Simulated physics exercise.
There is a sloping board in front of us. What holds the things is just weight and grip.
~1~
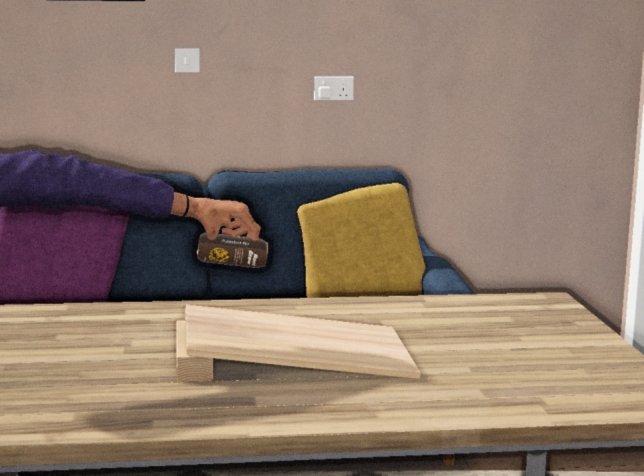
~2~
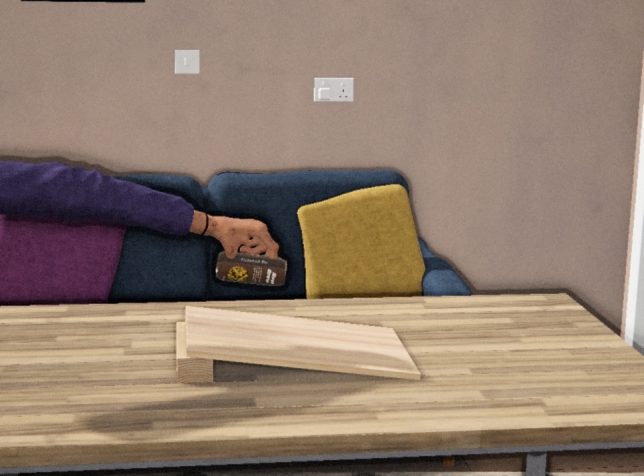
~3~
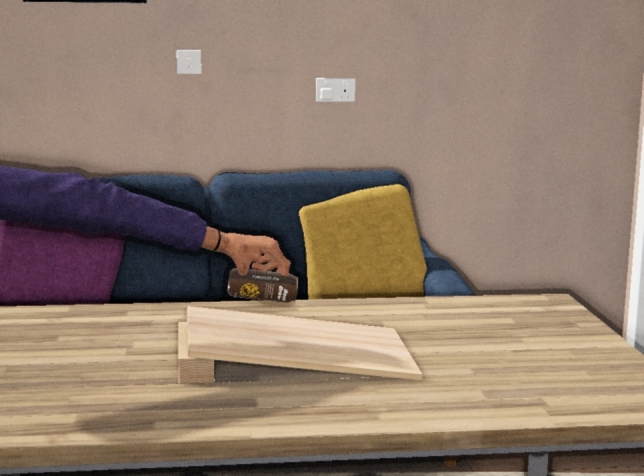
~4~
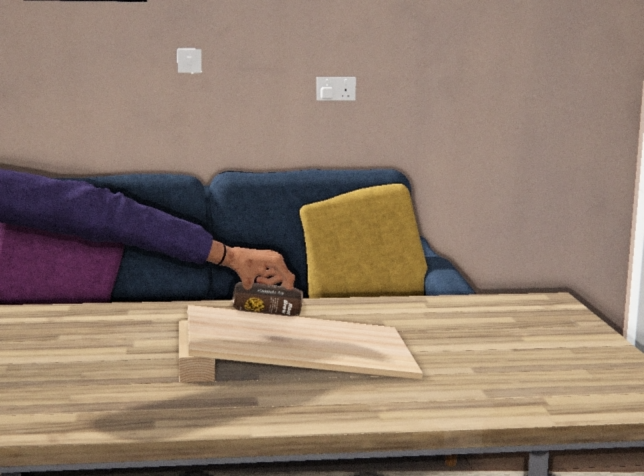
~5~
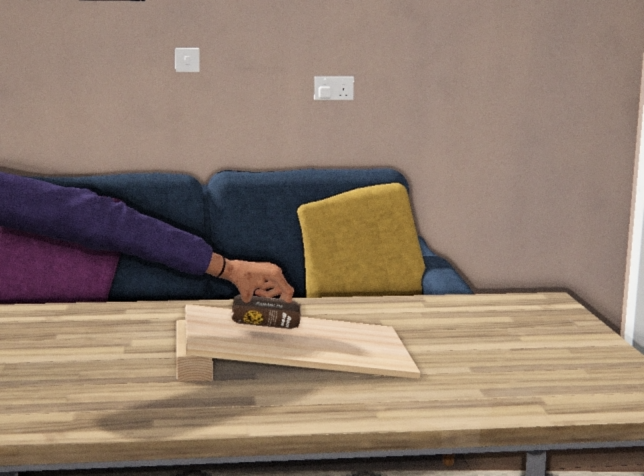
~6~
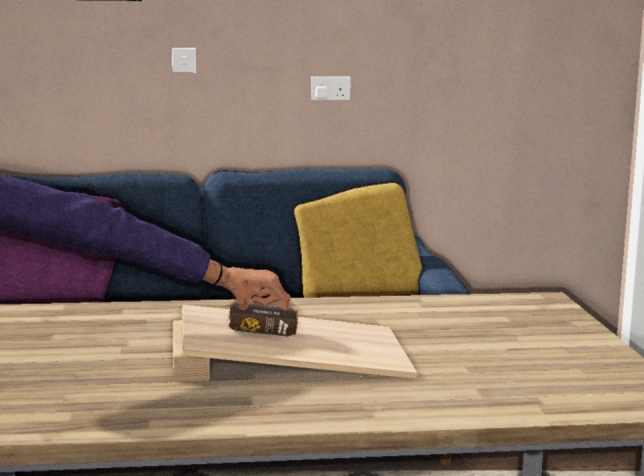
The clip opens with a purple-sleeved arm reaching in from the left, its hand holding a small brown container above a sloping board on a wooden table. The hand moves right and downward, then lowers the container onto the board's upper part, keeping hold of it.
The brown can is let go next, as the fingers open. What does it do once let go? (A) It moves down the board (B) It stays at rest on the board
(B) It stays at rest on the board.
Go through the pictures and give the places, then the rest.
The first frame shows still above its spot; brown can (233, 250).
The second frame shows still above its spot; brown can (251, 269).
The third frame shows still above its spot; brown can (263, 285).
The fourth frame shows still above its spot; brown can (267, 300).
The fifth frame shows still above its spot; brown can (266, 312).
The sixth frame shows set down, still held; brown can (263, 319).
Then, 0.20 s past the last view, nothing moves.
Then, 0.50 s past the last view, brown can resting near (263, 320).
Finally, it is still in place. Final places as the last picture's camera would see them, brown can near (264, 320). The brown can stays where it is put.
